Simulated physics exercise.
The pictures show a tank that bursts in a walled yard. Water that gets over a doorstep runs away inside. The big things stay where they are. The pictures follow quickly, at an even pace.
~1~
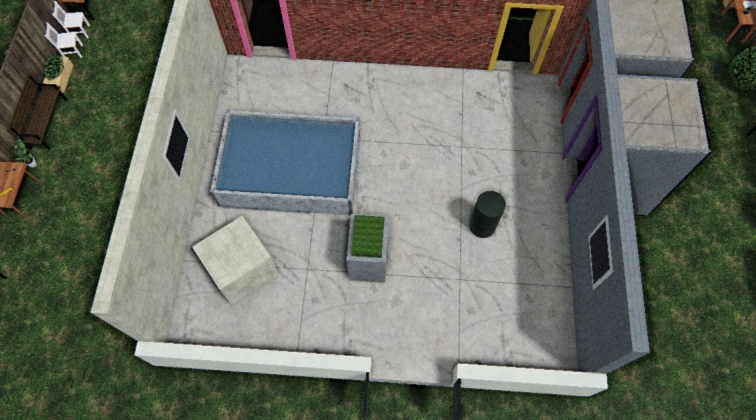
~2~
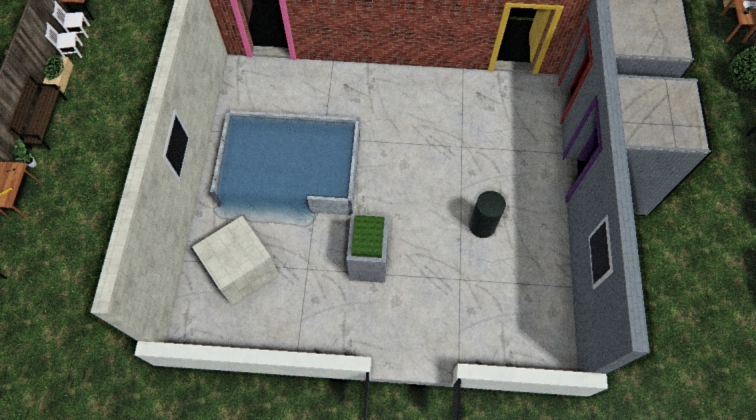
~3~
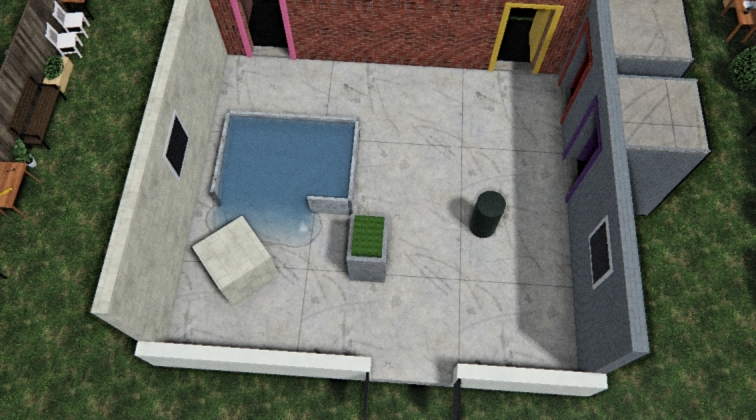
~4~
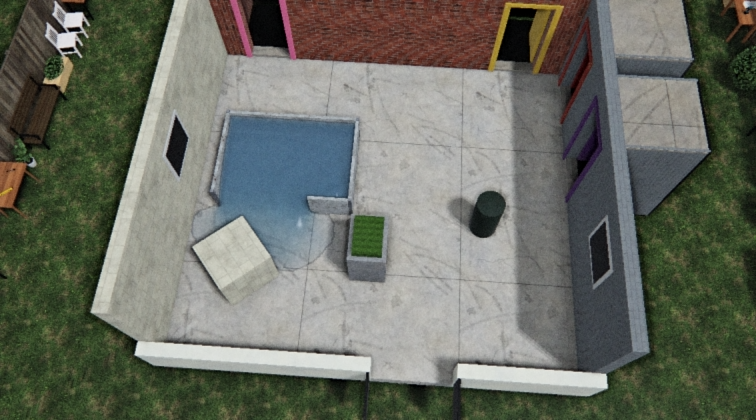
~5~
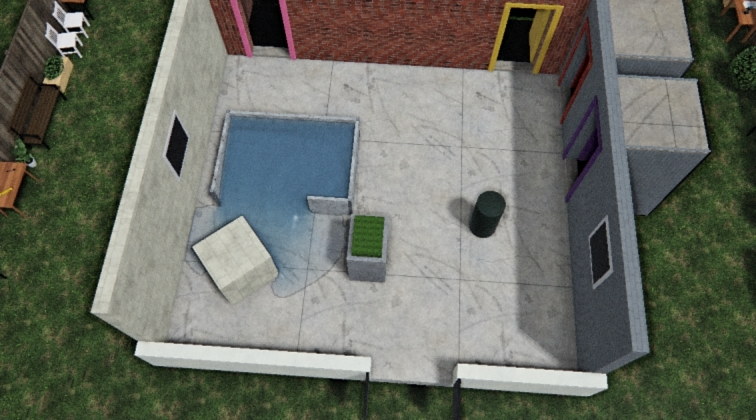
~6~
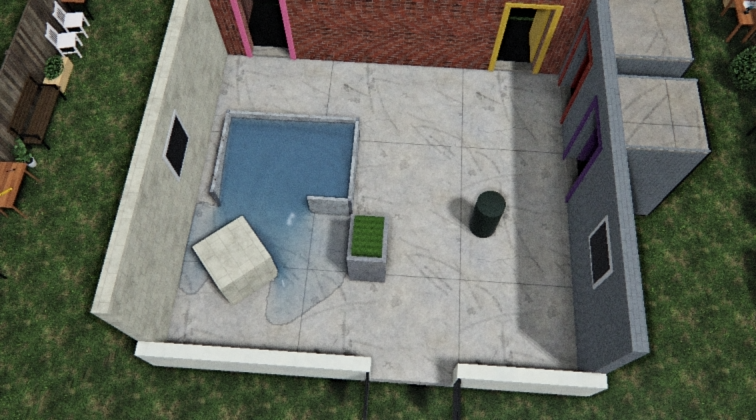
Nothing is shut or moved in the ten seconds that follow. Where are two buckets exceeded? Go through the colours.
One by one: The purple door holds within the limit; the pink door holds within the limit; the yellow door holds within the limit; the red door holds within the limit.
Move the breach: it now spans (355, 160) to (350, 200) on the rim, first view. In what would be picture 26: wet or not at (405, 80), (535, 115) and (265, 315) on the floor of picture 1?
One after the other: Clear, awash, free of water.
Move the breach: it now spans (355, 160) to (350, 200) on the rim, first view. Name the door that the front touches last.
The pink one.
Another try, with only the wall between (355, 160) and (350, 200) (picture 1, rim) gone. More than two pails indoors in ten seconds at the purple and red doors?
Then: Purple door takes more; red door floods.
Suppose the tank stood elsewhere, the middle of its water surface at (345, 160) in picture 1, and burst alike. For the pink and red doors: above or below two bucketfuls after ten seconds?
In short: Pink takes more, red holds.
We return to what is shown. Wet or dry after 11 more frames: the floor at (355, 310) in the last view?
Verdict: Covered.
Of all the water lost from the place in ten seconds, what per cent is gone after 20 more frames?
About 40 per cent.
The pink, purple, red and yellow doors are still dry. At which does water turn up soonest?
The door marked pink.
A moment on, water covers 15 % of the floor; the purple door not reached, the pink door not reached, the yellow door not reached, the red door not reached.
Next, water covers 30 % of the floor; the purple door not reached, the pink door not reached, the yellow door not reached, the red door not reached.
Then, water covers 40 % of the floor; the purple door not reached, the pink door wet at the sill, nothing in, the yellow door not reached, the red door not reached.
Later, water covers 60 % of the floor; the purple door wet at the sill, nothing in, the pink door under two buckets in, the yellow door not reached, the red door not reached.
In the end, water covers 90 % of the floor; the purple door wet at the sill, nothing in, the pink door under two buckets in, the yellow door wet at the sill, nothing in, the red door wet at the sill, nothing in.
